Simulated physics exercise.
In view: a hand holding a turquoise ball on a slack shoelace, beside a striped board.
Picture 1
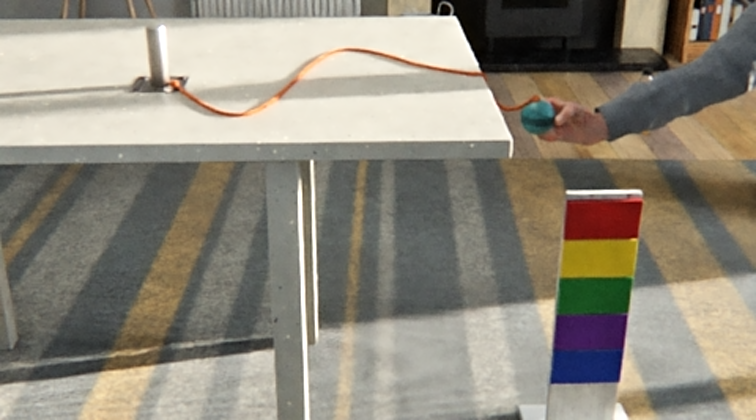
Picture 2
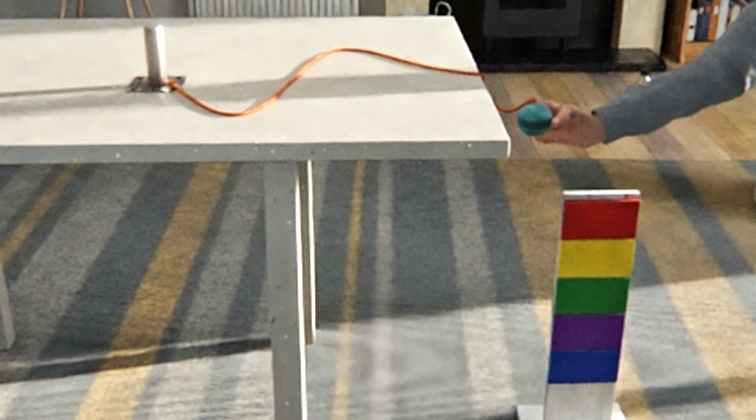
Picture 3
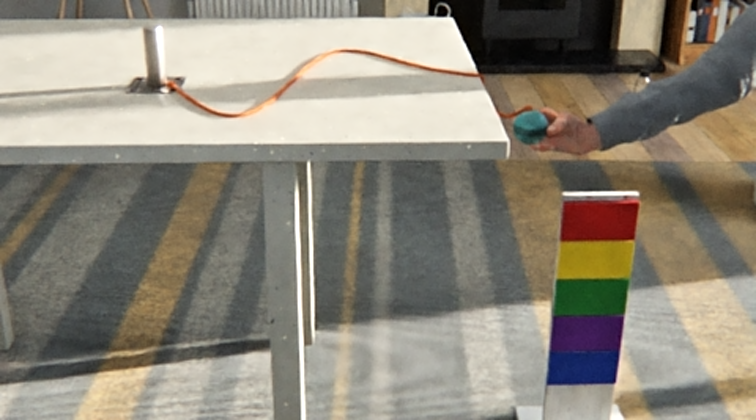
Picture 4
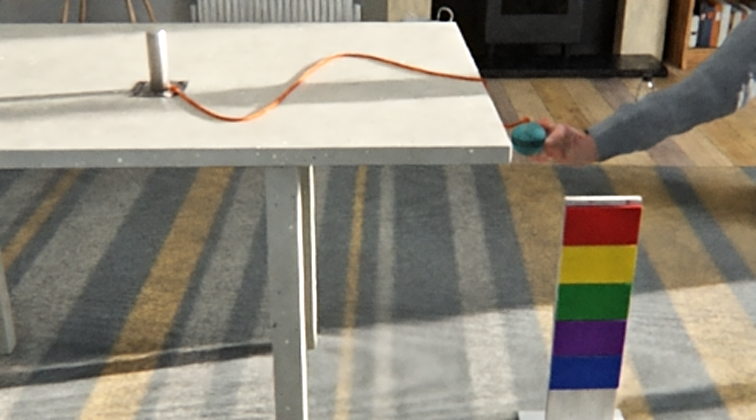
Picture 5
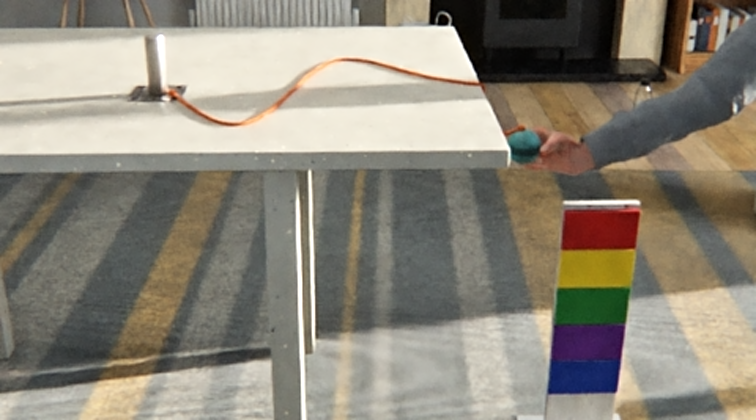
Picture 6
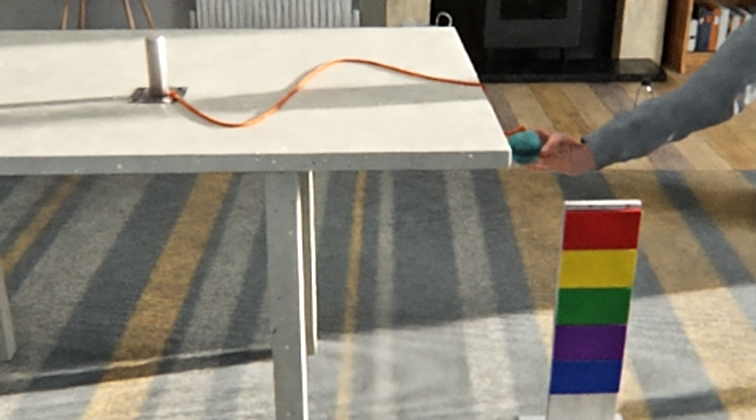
A hand lowering a turquoise ball slightly and drawing it left to a table's edge, its orange shoelace lying slack across the tabletop.
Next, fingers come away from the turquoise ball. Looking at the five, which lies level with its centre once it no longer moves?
The blue one lies level with its centre.
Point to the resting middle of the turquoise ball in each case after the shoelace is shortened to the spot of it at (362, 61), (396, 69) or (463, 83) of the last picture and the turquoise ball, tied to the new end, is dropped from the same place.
The pixels come out at around (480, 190), (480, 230) and (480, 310), one per try.
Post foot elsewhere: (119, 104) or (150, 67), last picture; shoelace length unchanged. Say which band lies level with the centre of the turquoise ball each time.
For the first it would be purple, for the second purple.
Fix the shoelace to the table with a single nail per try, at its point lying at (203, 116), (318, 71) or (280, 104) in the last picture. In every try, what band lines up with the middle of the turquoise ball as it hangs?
Each in turn comes out as purple, red, green.
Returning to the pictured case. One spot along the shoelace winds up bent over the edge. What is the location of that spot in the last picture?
You'll find it close to (315, 73).
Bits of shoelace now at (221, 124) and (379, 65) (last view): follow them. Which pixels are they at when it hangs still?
They end up at (281, 96) and (483, 200).
Soon after, ball near (507, 349); level with purple.
After that, ball near (452, 378); level with purple.
And then, ball near (480, 392); level with blue.
In the end, ball near (472, 391); level with blue. Its middle rests at the blue band.
